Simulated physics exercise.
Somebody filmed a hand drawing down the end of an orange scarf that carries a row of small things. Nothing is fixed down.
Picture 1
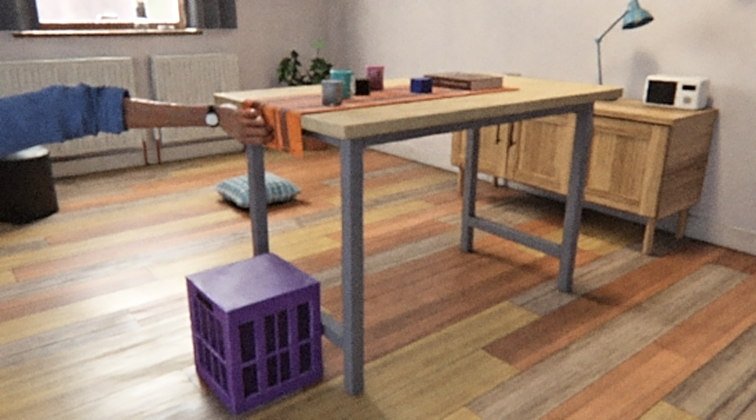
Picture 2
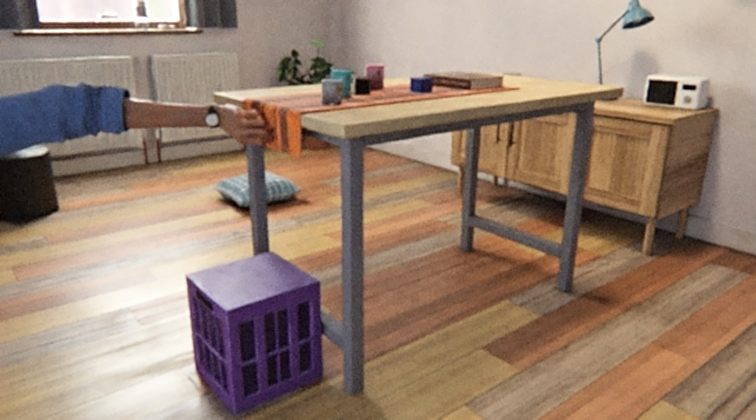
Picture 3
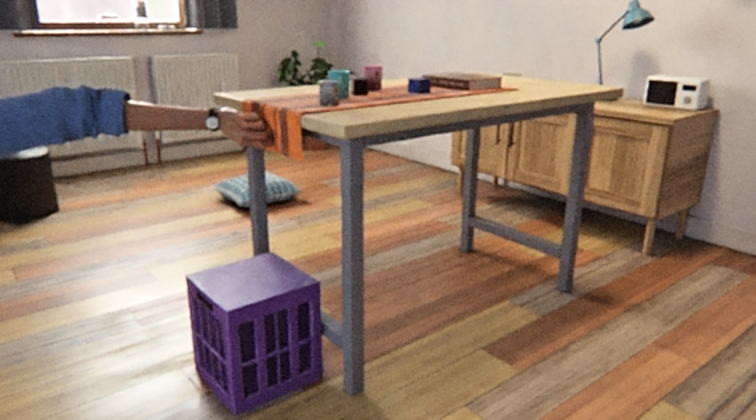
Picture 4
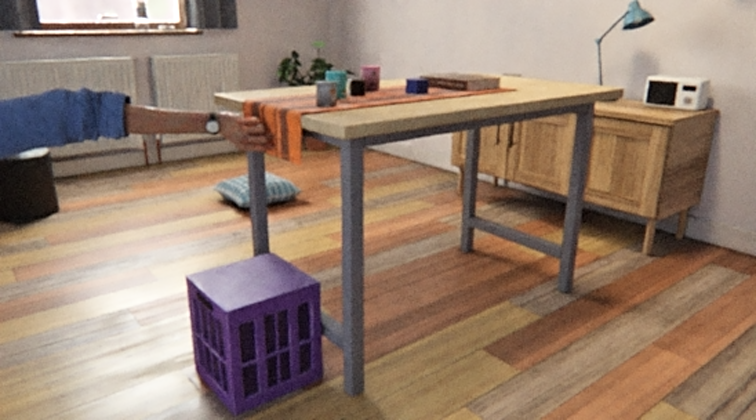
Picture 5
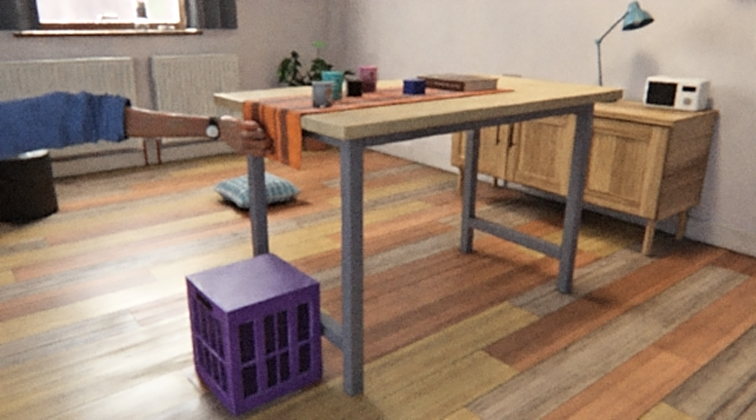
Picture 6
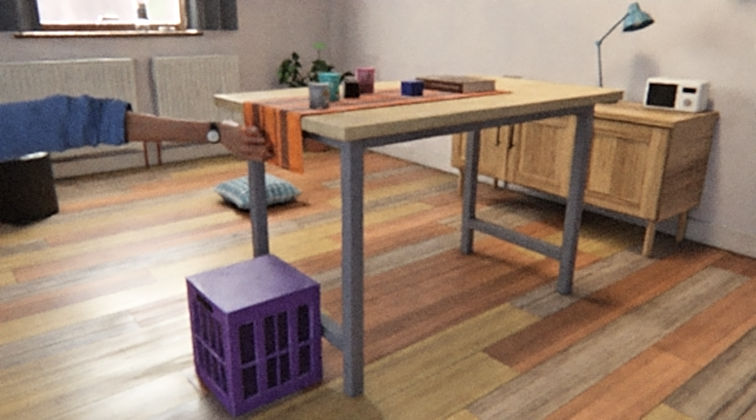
The clip opens on a hand at the left gripping the end of an orange striped scarf laid along a wooden table, with small pots, cans and cubes on it. The hand draws the cloth slowly down over the table's left edge, and the small things shift slightly left with it, above a purple crate.
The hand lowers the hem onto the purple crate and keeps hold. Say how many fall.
The desk loses three.
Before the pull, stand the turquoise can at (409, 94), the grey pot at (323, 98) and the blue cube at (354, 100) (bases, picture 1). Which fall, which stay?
The turquoise can keeps its place on top, the grey pot is carried off, the blue cube goes over.
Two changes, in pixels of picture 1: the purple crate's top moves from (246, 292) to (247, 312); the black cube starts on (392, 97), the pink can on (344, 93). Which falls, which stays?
The black cube comes down; the pink can comes down.
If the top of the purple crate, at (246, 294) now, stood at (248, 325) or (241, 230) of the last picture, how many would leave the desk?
Over the edge go 4 and 1.
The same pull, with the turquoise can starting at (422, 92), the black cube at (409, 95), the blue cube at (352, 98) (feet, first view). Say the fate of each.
The turquoise can does not fall, the black cube holds on, the blue cube drops off.
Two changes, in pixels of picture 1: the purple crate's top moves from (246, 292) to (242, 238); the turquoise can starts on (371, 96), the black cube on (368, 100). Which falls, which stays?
The turquoise can stays on; the black cube holds on.
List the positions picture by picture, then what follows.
In the first frame, hem (302, 157); grey pot (331, 81); turquoise can (341, 71); black cube (361, 78); pink can (375, 66); blue cube (421, 78); top of the crate (245, 292).
In the second frame, hem (301, 157); grey pot (331, 80).
In the third frame, hem (303, 160); turquoise can (339, 71).
In the fourth frame, hem (302, 165); black cube (357, 79); top of the crate (246, 292).
In the fifth frame, hem (301, 169); pink can (367, 67).
In the sixth frame, hem (303, 175); grey pot (319, 84); turquoise can (329, 74); black cube (351, 81); pink can (365, 68); blue cube (412, 81).
A little later, hem near (273, 210); grey pot gone.
Next, hem near (273, 251); grey pot and turquoise can gone.
When it is over, hem on the crate; grey pot, turquoise can and black cube gone. The count of fallen things is three.
